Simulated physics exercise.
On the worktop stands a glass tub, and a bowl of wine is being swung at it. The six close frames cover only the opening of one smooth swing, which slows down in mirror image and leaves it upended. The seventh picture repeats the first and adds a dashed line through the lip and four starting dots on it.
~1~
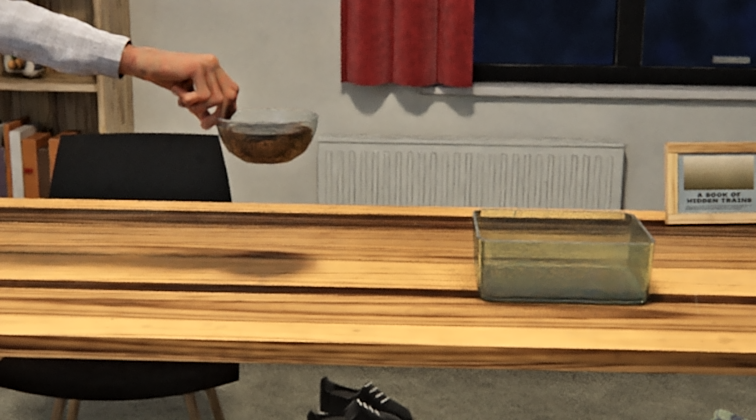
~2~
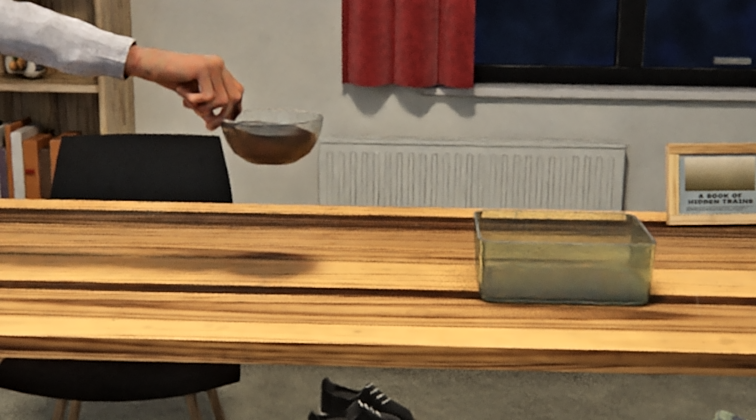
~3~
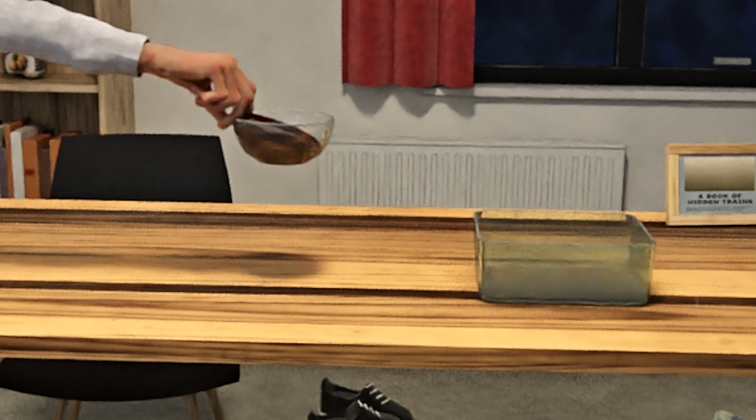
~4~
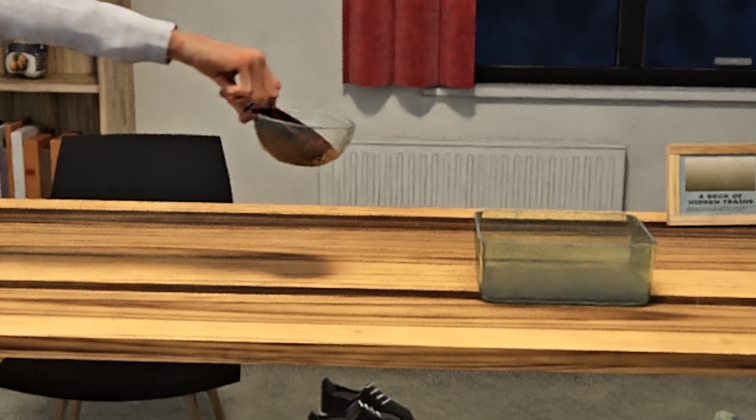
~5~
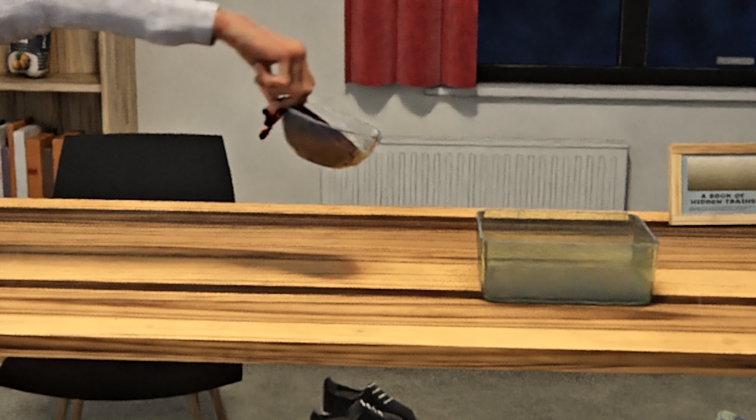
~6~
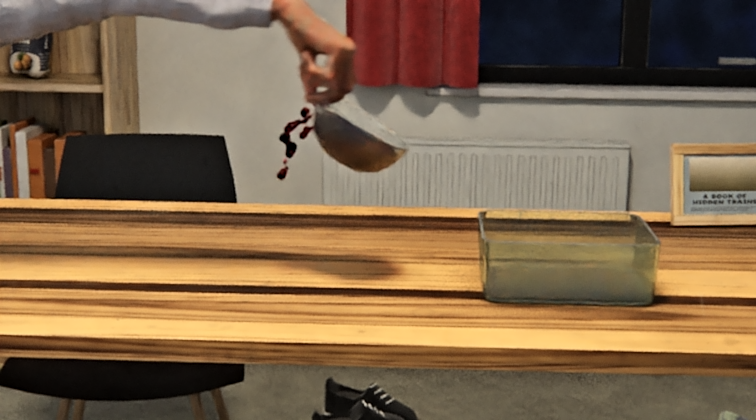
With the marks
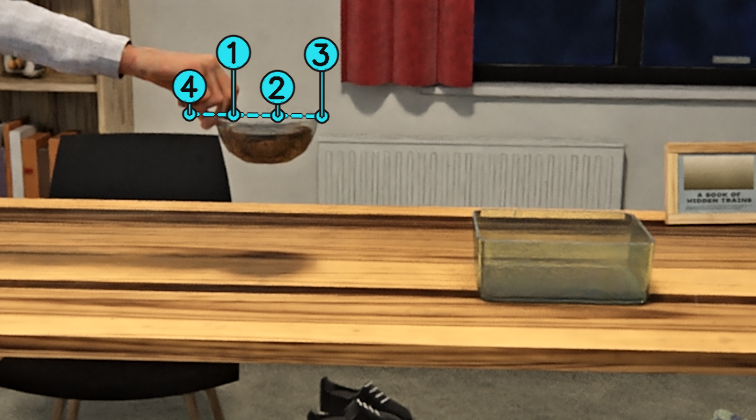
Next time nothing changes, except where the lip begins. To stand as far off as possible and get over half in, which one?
Take 2.
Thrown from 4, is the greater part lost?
Yes, it does.
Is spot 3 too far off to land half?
No, that is safe.
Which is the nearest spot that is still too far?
That would be 1.
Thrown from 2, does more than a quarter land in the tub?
Yes, it does.
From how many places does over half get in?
Two of them.
In cyan, 1 at (233, 114); 2 at (277, 115); 3 at (321, 116); 4 at (189, 114).
With 1, about 14 % lands in the tub, 79 % falls short and 7 % goes beside or beyond.
With 2, about 69 % lands in the tub, 16 % falls short and 15 % goes beside or beyond.
With 3, about 67 % lands in the tub, 8 % falls short and 25 % goes beside or beyond.
With 4, about 0 % lands in the tub, 96 % falls short and 4 % goes beside or beyond.
